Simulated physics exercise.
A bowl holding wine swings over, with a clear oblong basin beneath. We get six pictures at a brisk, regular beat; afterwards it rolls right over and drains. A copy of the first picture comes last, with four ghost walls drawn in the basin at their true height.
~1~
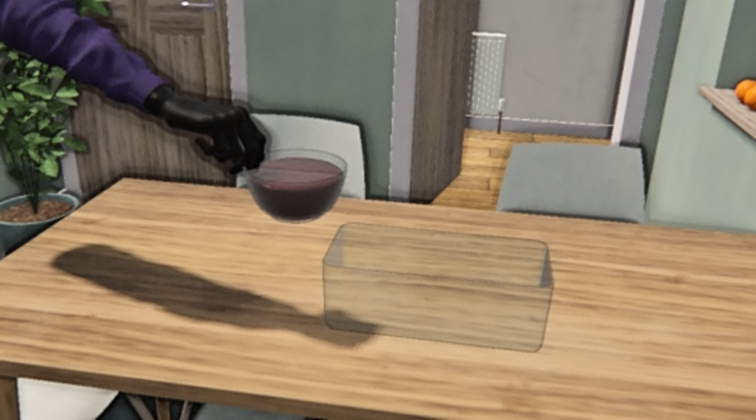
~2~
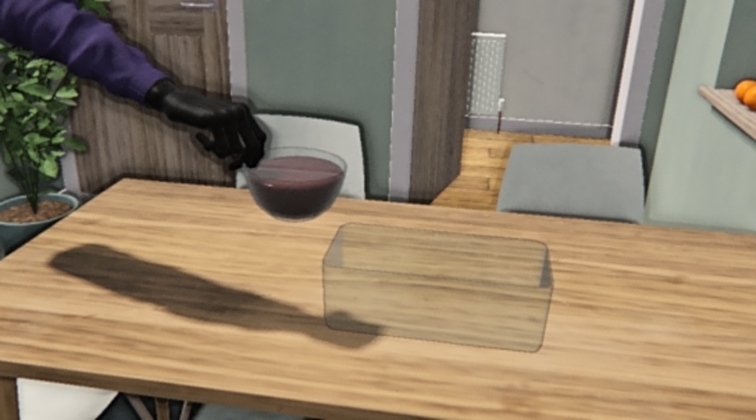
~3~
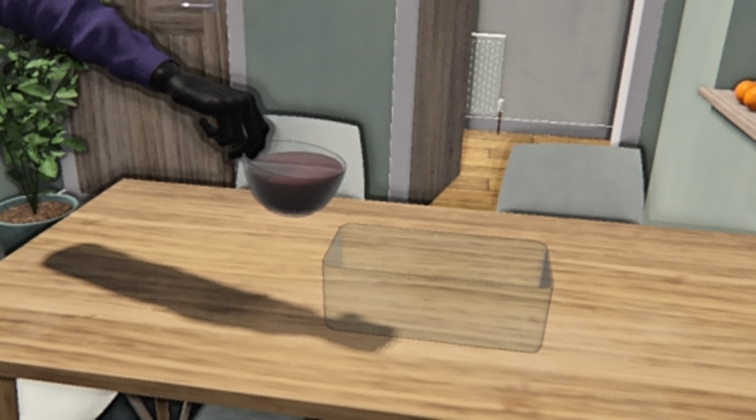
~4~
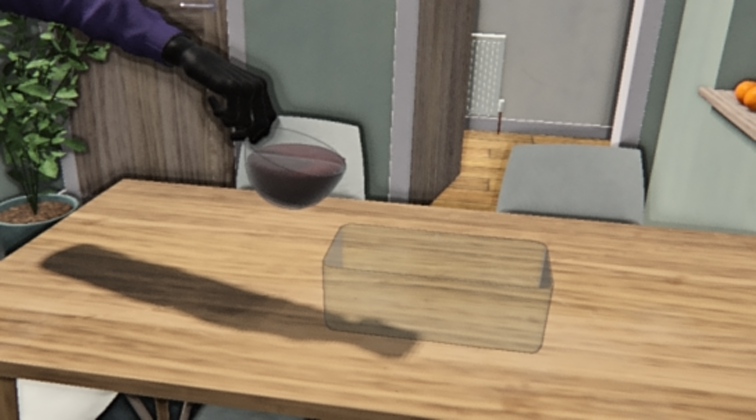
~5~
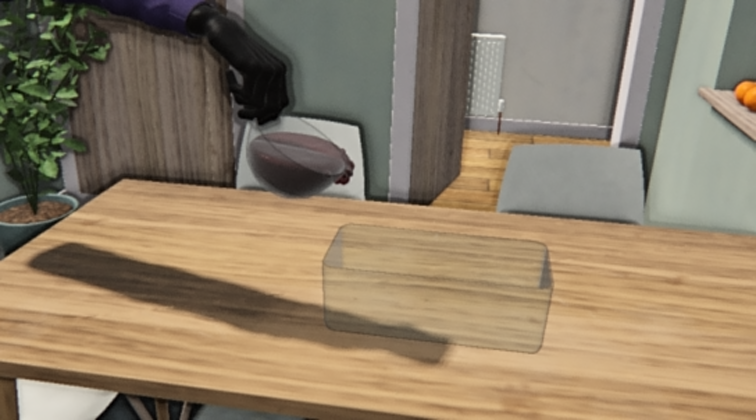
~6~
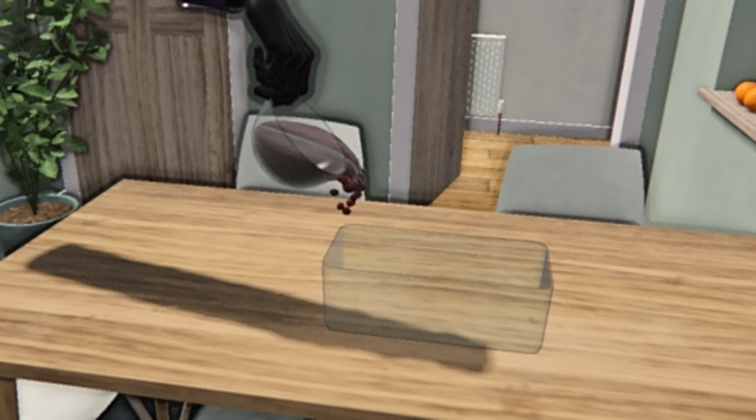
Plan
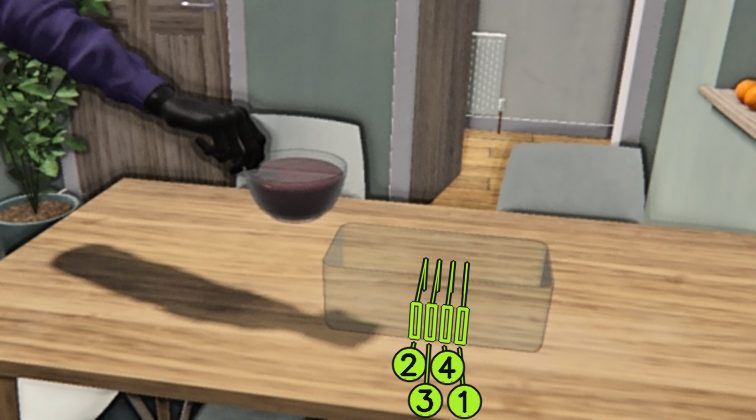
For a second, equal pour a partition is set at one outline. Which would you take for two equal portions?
Choose 2.
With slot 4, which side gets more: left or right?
The left one.
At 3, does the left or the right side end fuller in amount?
More ends on the left.
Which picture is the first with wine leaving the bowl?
Picture 4.
On the marked copy, 1 at (459, 348); 2 at (413, 343); 3 at (429, 344); 4 at (444, 346).
With 1, about 82 % ends left of the wall and 6 % right of it; 12 % is lost outside.
With 2, about 49 % ends left of the wall and 47 % right of it; 5 % is lost outside.
With 3, about 76 % ends left of the wall and 12 % right of it; 11 % is lost outside.
With 4, about 86 % ends left of the wall and 5 % right of it; 10 % is lost outside.
